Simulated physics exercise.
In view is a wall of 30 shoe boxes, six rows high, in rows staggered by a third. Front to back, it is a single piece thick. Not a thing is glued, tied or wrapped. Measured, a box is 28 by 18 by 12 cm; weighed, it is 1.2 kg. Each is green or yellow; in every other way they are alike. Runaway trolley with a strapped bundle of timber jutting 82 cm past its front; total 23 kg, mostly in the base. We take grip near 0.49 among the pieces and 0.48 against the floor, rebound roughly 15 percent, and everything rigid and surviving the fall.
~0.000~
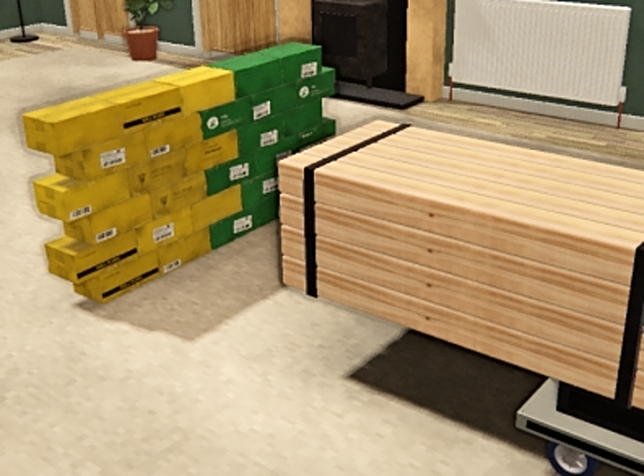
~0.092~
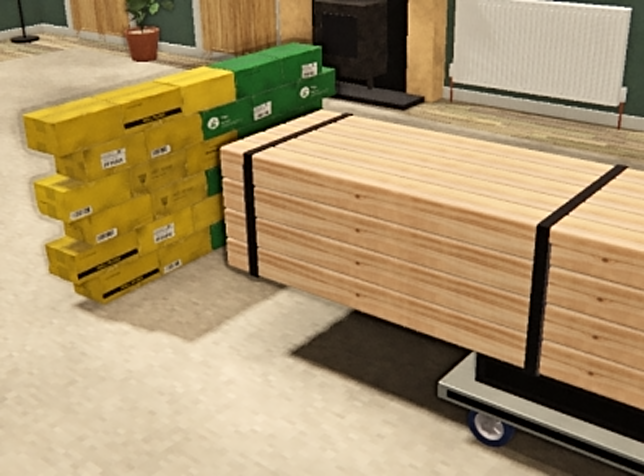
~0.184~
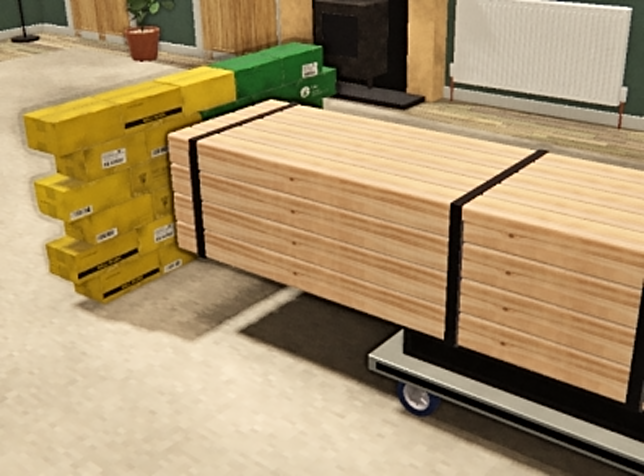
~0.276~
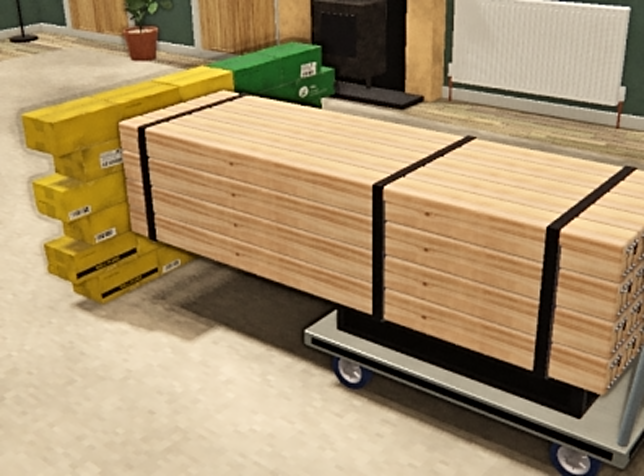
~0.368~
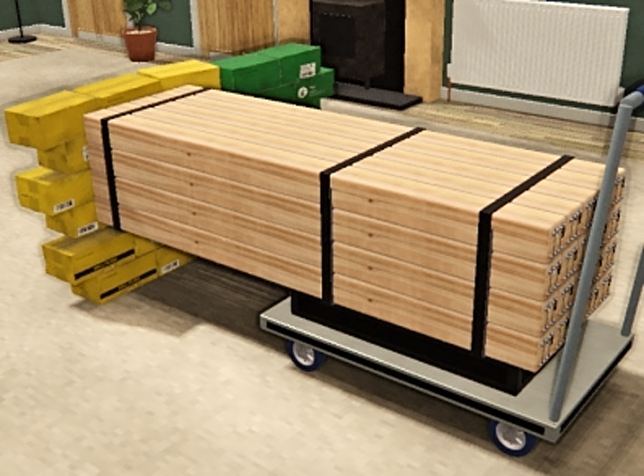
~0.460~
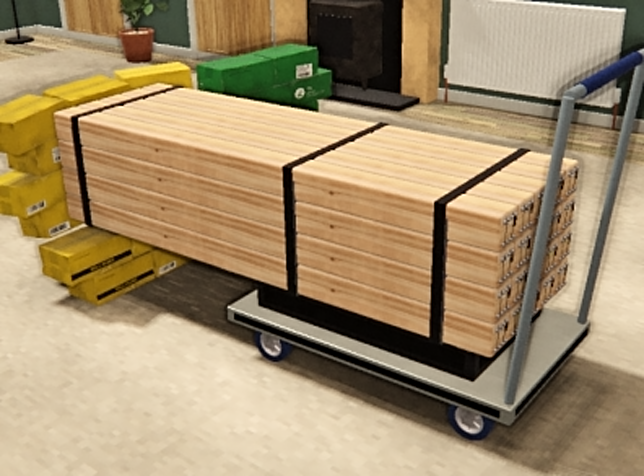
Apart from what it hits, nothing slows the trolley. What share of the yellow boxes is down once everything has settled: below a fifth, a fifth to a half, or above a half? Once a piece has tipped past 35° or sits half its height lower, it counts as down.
Above a half of them.
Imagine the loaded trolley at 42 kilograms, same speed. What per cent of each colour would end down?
You'd get green at 40 and yellow at 90 per cent down.
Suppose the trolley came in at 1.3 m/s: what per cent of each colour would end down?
You'd end up with green at 40 per cent down and yellow at 80 per cent.
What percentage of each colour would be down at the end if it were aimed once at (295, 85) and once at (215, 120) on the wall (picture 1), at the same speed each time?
First try then second: Green 70 and 70, yellow 0 and 50 per cent.
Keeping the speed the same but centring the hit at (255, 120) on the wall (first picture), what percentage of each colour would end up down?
That would leave green at 70 % and yellow at 20 %.
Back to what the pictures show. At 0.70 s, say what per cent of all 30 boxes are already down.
40 %.
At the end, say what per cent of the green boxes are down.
40 percent of the green ones.
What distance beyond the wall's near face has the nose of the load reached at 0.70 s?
Roughly 50 cm past it.
Around 0.70 s, load 50 cm past the wall's line, still rolling; 10 of the 15 yellow boxes down (12 of 30 in all colours); top yellow box tipped 36°, 24 cm lower; top green box tipped 15°.
Around 1.14 s, load 96 cm past the wall's line, still rolling; 11 of the 15 yellow boxes down (17 of 30 in all colours); top yellow box on its side; top green box tipped 22°, 38 cm lower.
Finally (2.5 s), load 1.08 m past the wall's line, stopped; 12 of the 15 yellow boxes down (18 of 30 in all colours); top yellow box upside down; top green box on its side. That is 80 per cent. Seen by the last camera, middles, top yellow box near (92, 167), top green box near (190, 157).
